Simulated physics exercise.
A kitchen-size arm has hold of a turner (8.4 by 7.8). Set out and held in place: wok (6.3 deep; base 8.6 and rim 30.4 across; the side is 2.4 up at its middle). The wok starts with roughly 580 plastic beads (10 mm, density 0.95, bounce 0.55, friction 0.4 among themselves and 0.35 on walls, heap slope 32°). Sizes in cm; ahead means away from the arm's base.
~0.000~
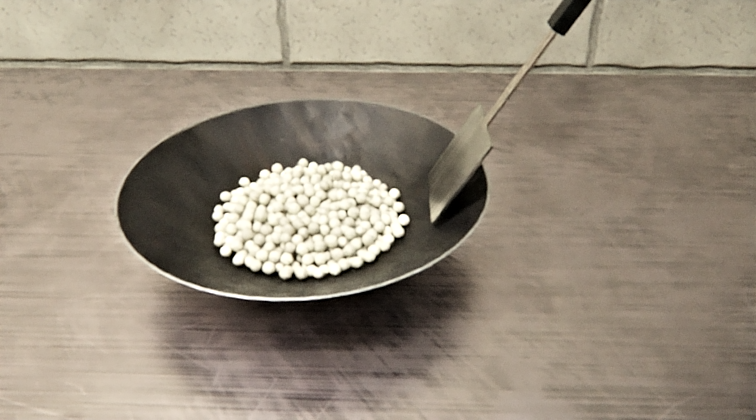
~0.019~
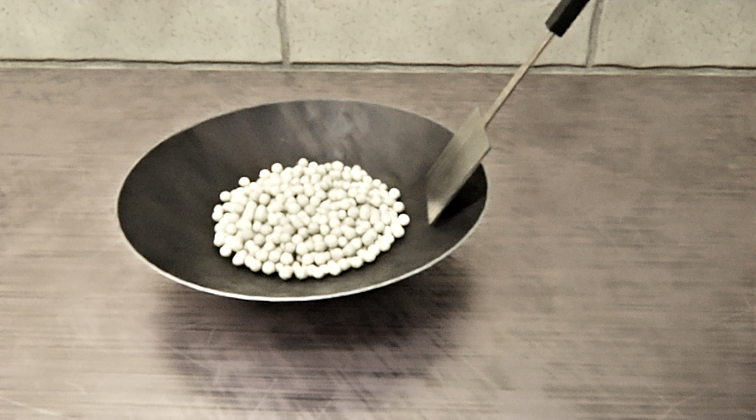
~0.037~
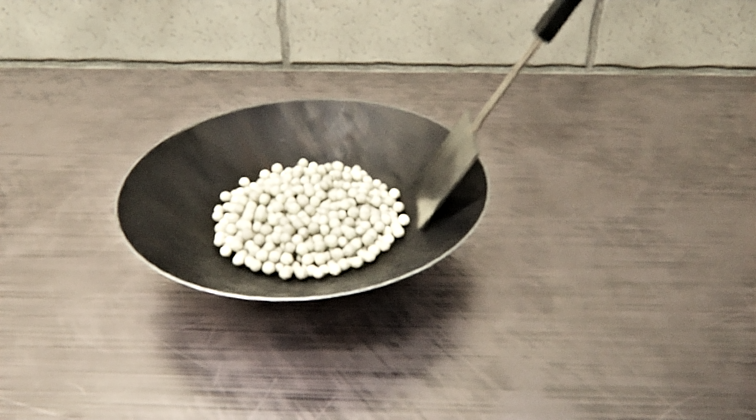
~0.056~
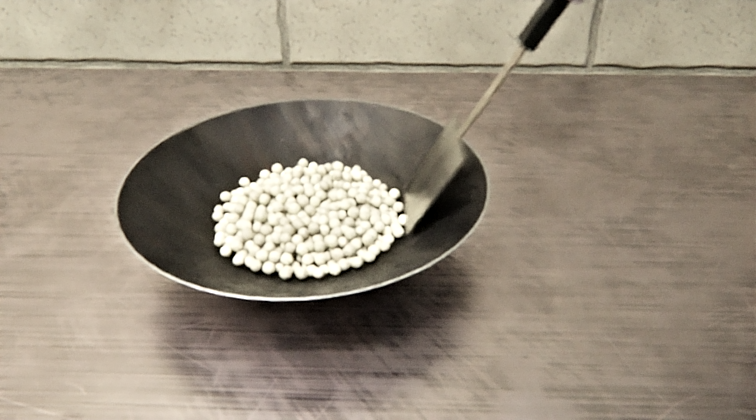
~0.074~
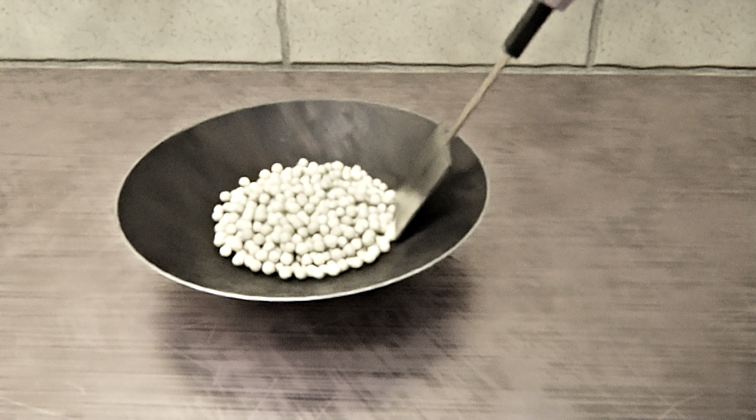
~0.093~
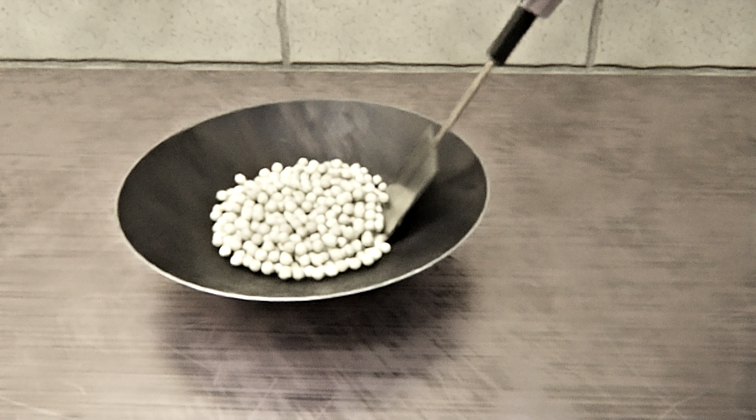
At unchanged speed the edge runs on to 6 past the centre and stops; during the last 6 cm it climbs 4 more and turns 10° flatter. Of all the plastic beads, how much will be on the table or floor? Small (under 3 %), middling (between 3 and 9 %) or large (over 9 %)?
A small share, under 3 %, ends on the table or floor.
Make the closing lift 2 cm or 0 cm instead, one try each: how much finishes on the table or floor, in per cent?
Some 0 and 0 per cent.
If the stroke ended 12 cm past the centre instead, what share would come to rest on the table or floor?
Then about 20 per cent.
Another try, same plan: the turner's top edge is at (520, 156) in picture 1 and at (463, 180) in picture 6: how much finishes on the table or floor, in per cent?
Some 0 per cent.
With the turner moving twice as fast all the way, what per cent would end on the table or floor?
It would be near 15 per cent.
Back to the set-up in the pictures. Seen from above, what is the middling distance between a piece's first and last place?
Some 4 cm.
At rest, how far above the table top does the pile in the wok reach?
Roughly 6.0 cm.
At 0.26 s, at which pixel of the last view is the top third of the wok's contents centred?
At about (233, 191).
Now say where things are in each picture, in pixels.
Turner top edge at (486, 122), sloping 61°; upper third of the load around (304, 209), from x 220 to 405, top at y 165; 582 in the wok, in the first picture.
Turner top edge at (484, 124), sloping 61°; upper third of the load around (304, 209), from x 220 to 405, top at y 165, in the second picture.
Turner top edge at (474, 129), sloping 61°; upper third of the load around (304, 209), from x 220 to 405, top at y 165, in the third picture.
Turner top edge at (460, 135), sloping 61°; upper third of the load around (304, 209), from x 220 to 405, top at y 165, in the fourth picture.
Turner top edge at (447, 141), sloping 61°; upper third of the load around (306, 208), from x 220 to 400, top at y 165, in the fifth picture.
Turner top edge at (433, 146), sloping 61°; upper third of the load around (306, 206), from x 215 to 395, top at y 165; 582 in the wok, in the sixth picture.
By 0.17 s, sloping 61°, highest piece 4 above the table; 582 in the wok.
By 0.26 s, sloping 57°, highest piece 5 above the table; 582 in the wok.
By 0.50 s, sloping 51°, highest piece 7 above the table; 582 in the wok.
By 1.55 s, sloping 51°, highest piece 6 above the table; 582 in the wok.
Final count, 582 in the wok. That is 0 % on the table or floor.
